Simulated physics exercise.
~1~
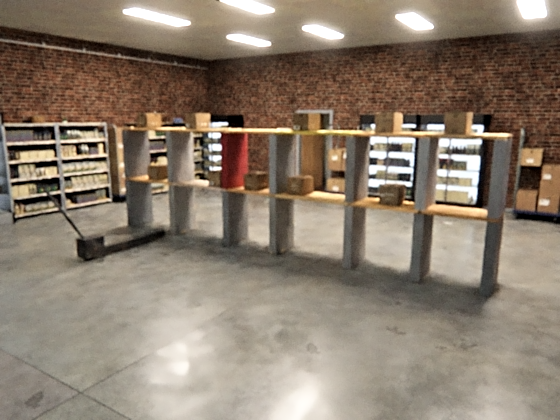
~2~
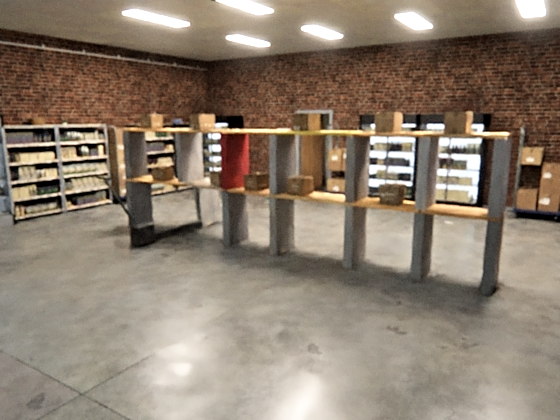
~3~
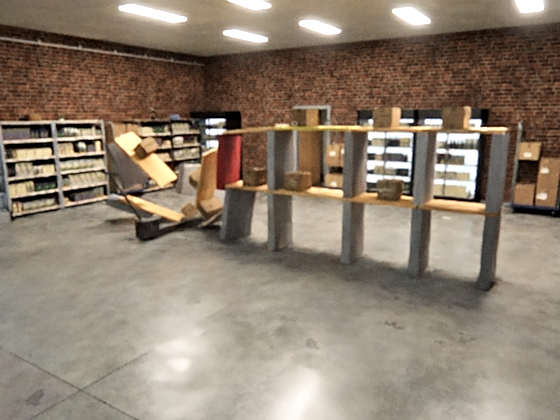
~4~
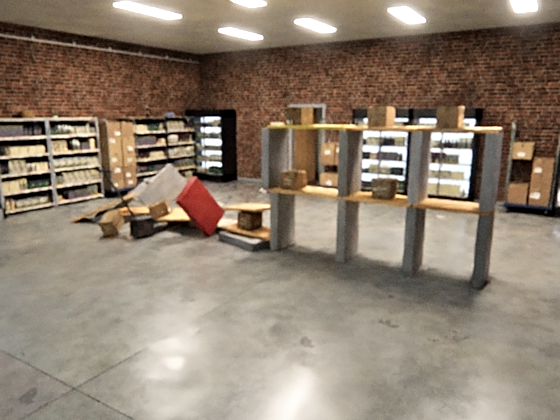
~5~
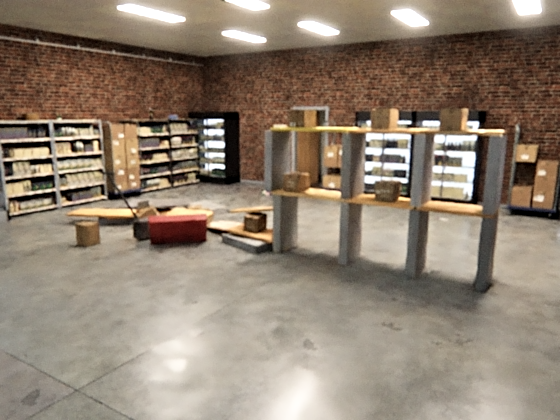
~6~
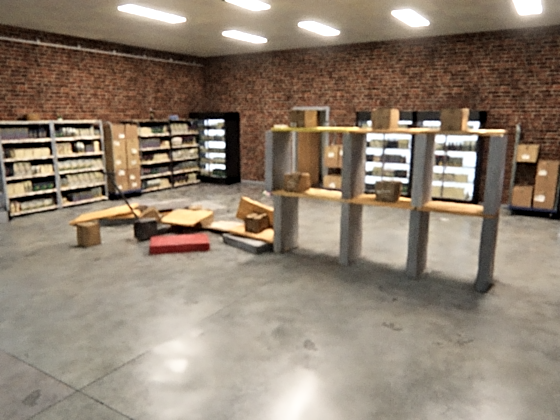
In a brick-walled storeroom, a jack hits a long shelf and its left half collapses.
